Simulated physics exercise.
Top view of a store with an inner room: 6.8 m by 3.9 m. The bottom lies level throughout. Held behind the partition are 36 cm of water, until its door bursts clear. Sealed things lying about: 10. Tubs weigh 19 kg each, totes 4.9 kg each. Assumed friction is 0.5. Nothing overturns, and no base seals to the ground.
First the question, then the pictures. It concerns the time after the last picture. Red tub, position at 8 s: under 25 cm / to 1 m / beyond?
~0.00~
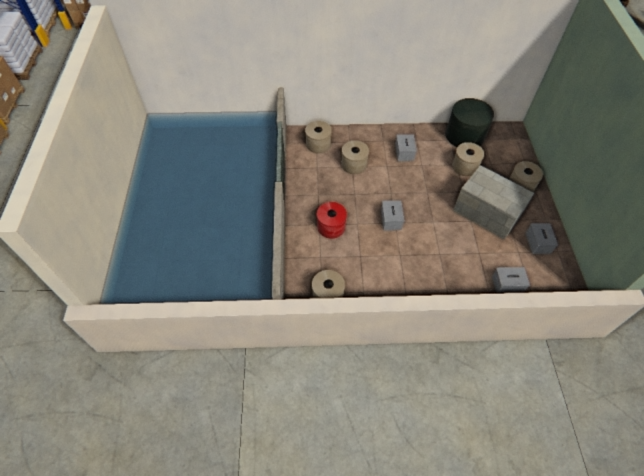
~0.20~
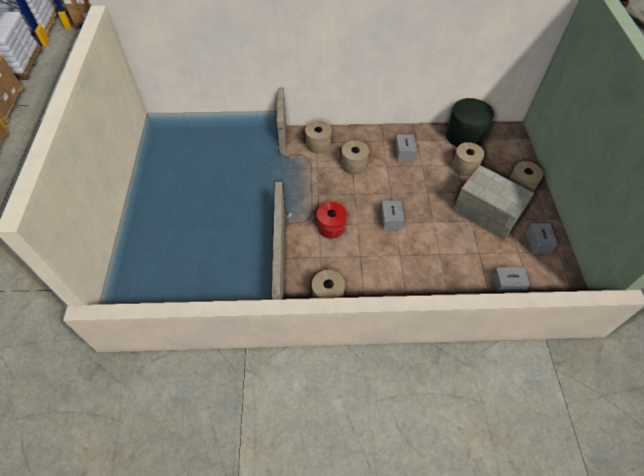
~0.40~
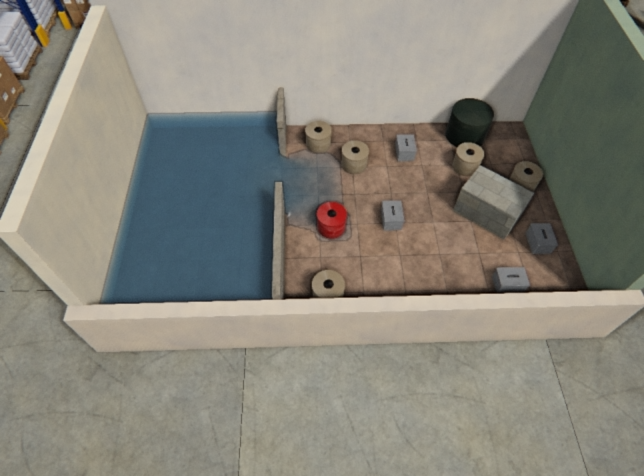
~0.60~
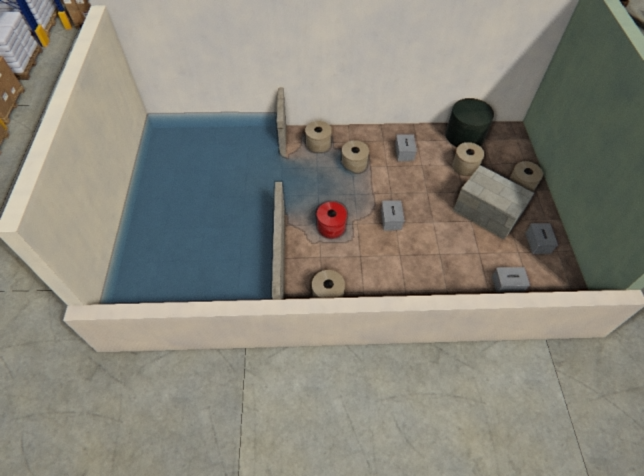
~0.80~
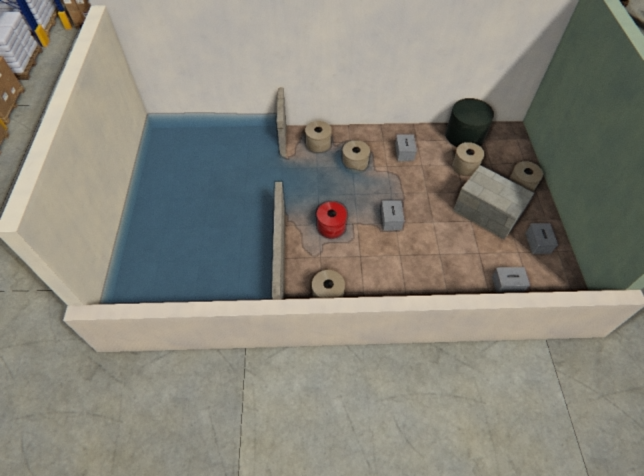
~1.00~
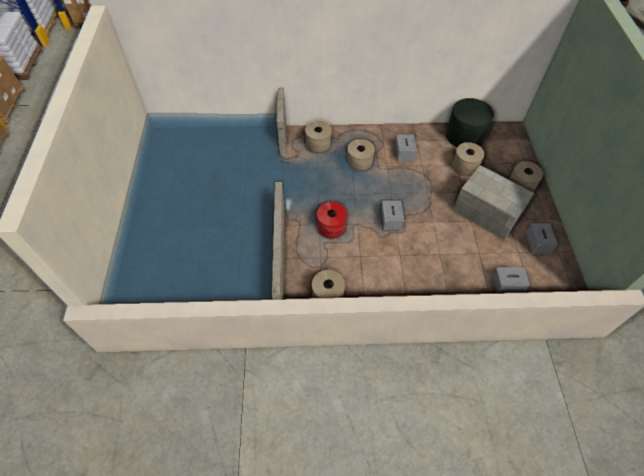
Under 25 cm.
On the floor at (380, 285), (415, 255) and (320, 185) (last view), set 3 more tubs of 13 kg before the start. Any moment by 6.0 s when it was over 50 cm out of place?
In turn: Short of it, less, more.
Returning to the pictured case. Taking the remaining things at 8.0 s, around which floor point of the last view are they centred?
The average lands around (437, 219).
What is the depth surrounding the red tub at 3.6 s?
Close to 4 centimetres.
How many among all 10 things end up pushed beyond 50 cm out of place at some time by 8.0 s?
Counting them up, I find 7.
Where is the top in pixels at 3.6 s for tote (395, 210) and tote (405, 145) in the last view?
About (536, 278) for the first and (474, 149) for the second.
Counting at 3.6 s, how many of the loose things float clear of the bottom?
At that moment 4.
After 1.6 s the red tub is near (333, 215), 0.0 m from its start, aground; 0 afloat.
After 3.6 s the red tub is near (336, 220), 0.1 m from its start, aground; 4 afloat.
After 5.6 s the red tub is near (336, 220), 0.1 m from its start, aground; 7 afloat.
After 8.0 s the red tub is near (336, 220), 0.1 m from its start, aground; 7 afloat.
